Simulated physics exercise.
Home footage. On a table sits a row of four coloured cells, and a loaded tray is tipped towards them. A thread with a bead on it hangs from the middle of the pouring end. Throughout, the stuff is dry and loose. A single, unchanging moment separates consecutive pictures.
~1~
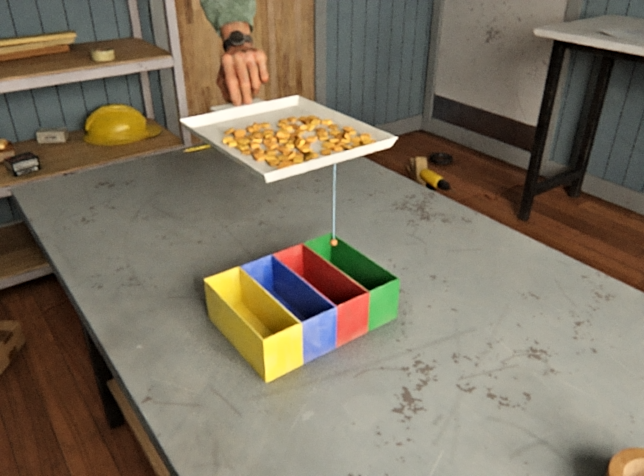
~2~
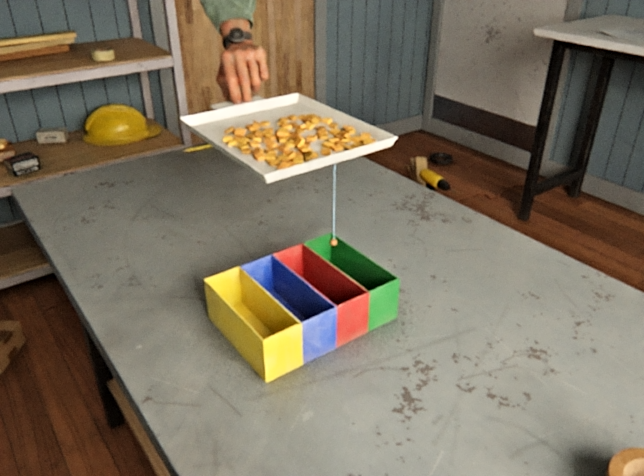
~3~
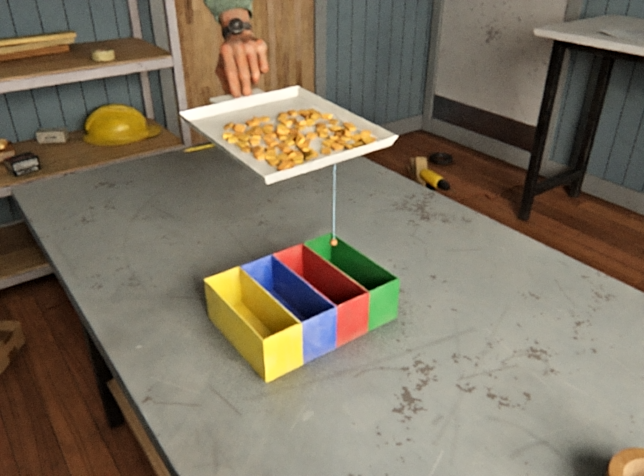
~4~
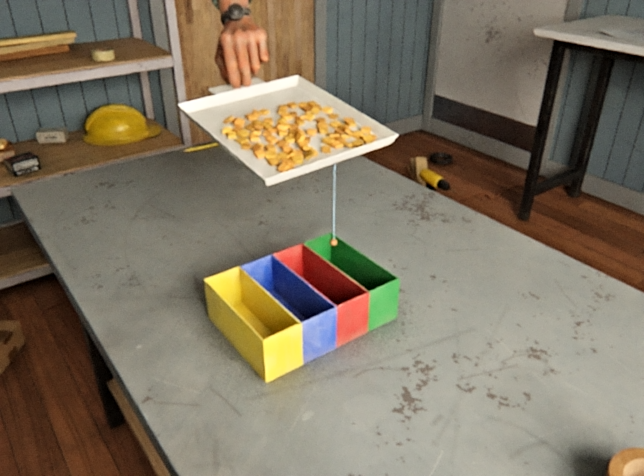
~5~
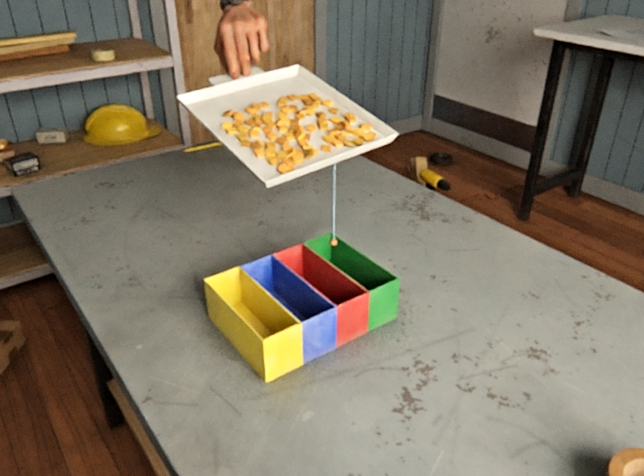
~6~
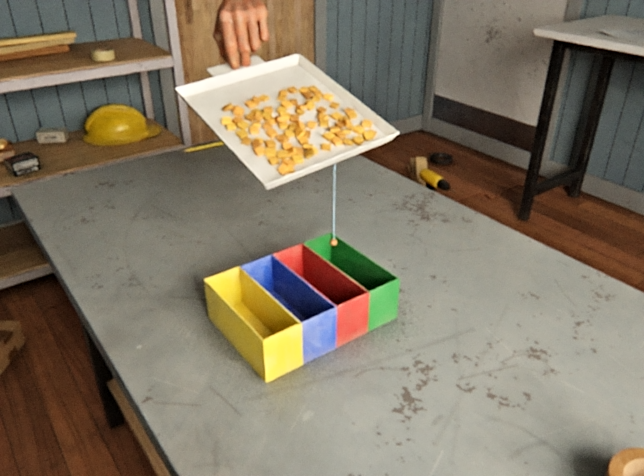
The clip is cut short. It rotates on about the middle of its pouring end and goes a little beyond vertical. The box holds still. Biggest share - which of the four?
Blue.
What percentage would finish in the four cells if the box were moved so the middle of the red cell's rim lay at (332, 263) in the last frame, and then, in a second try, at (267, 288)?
Around 100 per cent for the first position, around 70 per cent for the second.
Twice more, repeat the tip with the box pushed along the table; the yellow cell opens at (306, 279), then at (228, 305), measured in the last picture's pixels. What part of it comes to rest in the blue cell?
About 20 per cent, then about 30 per cent.
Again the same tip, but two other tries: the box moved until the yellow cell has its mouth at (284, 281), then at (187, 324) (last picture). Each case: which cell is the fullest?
For the first spot I'd say the cell in yellow, and for the second spot the green cell.
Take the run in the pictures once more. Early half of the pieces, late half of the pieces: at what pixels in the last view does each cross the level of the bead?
At (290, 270) for the first part, then at (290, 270) for the others.
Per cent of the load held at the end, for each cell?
Yellow cell: 10 per cent; blue cell: 50 per cent; red cell: 30 per cent; green cell: 10 per cent.
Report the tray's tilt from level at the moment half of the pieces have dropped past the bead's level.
Close to 90° of tilt at that moment.
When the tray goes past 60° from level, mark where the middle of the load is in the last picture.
Look close to (305, 160) in the last picture.
Shortly afterwards, tray tipped steeply; all but a few on the tray; only a few in the blue cell; a little falling or outside the box.
Next, tray tipped right over; only a few on the tray; near a third in the blue cell; near a quarter in the red cell; a little in the green cell; a little in the yellow cell; near a quarter falling or outside the box.
Some moments later, tray tipped past a quarter turn; near half in the blue cell; near a third in the red cell; a little in the green cell; a little in the yellow cell; only a few falling or outside the box.
In the end, tray tipped past a quarter turn; near half in the blue cell; near a third in the red cell; a little in the green cell; a little in the yellow cell; only a few outside the box.
